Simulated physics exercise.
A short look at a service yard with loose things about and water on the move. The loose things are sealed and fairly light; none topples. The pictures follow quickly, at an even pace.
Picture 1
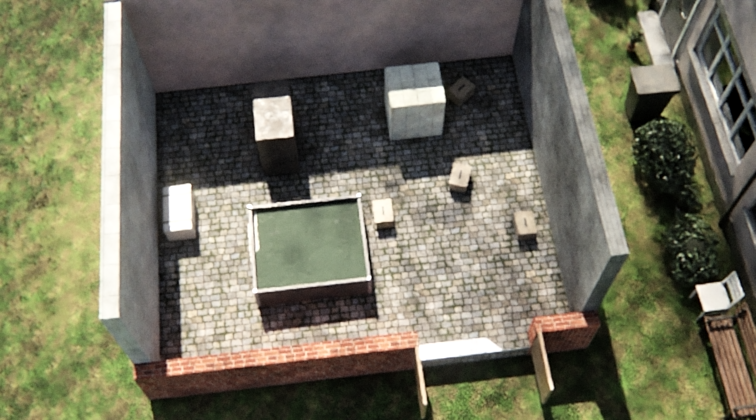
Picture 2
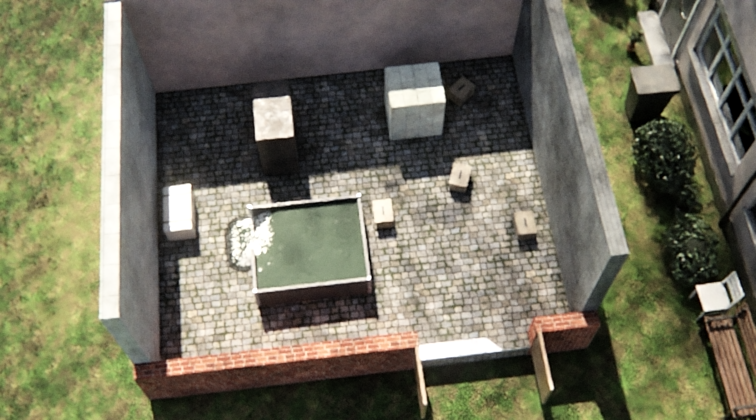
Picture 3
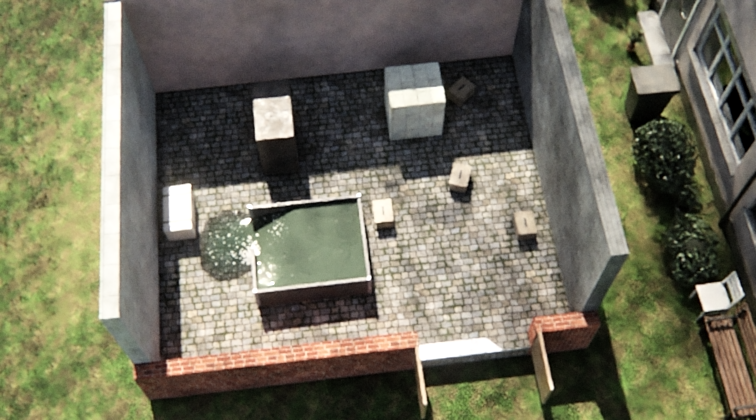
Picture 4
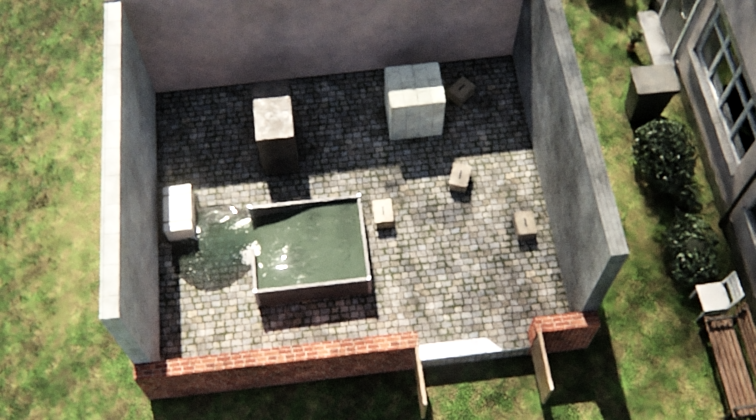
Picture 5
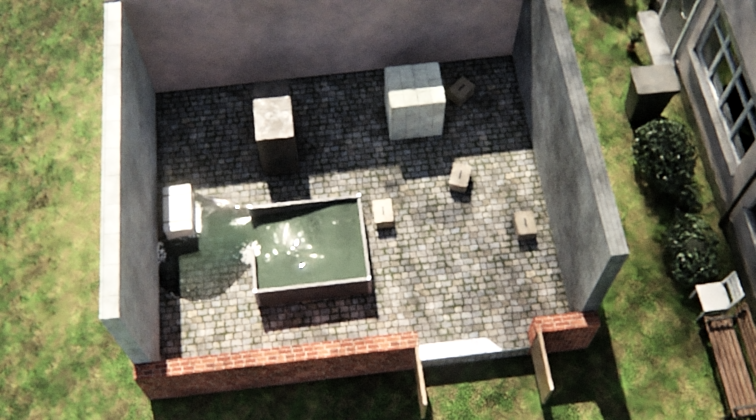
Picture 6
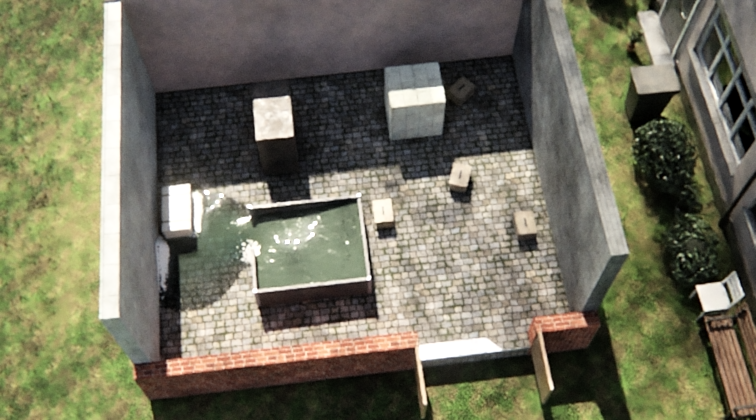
A walled yard paved with grey cobbles, with a low red-brick edge and an opening at the front, is seen from high above, with grass around it. A rectangular tank of dark green water stands left of centre, among pale and brownish blocks and small boxes. Water pours from the tank's left side, spreads across the cobbles to the left wall, and its surface ripples, while the blocks, boxes and camera stay still.
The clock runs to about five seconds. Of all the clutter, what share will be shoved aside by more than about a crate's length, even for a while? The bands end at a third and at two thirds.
Share: Less than a third.
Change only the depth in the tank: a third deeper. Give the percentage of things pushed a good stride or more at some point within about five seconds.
Close to 20 %.
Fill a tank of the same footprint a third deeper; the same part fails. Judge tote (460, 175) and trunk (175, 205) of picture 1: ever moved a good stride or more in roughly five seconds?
In that order: Not that far, swept aside.
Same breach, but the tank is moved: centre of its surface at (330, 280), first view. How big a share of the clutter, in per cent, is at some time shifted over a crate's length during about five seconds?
Close to 20 %.
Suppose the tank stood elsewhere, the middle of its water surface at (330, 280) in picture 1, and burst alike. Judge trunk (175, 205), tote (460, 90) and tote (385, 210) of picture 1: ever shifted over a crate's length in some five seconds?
As listed: Moved that far, under that, no.
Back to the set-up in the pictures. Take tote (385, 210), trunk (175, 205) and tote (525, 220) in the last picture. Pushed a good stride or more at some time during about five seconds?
In that order: Under that, shifted that much, never so far.
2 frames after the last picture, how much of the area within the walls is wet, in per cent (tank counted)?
Roughly 20 per cent.
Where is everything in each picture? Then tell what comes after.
The first frame shows a trunk at (177, 207) rests on the ground; a tote at (462, 88), on the bottom; 0 of 5 have shifted.
The second frame shows a trunk at (177, 207) rests on the ground; a tote at (462, 88), on the bottom; 0 of 5 have shifted.
The third frame shows a trunk at (177, 207) rests on the ground; a tote at (462, 88) rests on the ground; 0 of 5 have shifted.
The fourth frame shows a trunk at (177, 207), on the bottom; a tote at (462, 88) rests on the ground; 0 of 5 have shifted.
The fifth frame shows a trunk at (177, 207), on the bottom; a tote at (462, 88) rests on the ground; 0 of 5 have shifted.
The sixth frame shows a trunk at (176, 207) rests on the ground; a tote at (462, 88), on the bottom; 0 of 5 have shifted.
A moment on, 0 of 5 are well off their spots; 0 afloat.
Next, 1 of 5 are well off their spots; 0 afloat.
Later, 1 of 5 are well off their spots; 1 afloat.
In the end, 1 of 5 are well off their spots, and 1 have been at some point; 1 afloat.
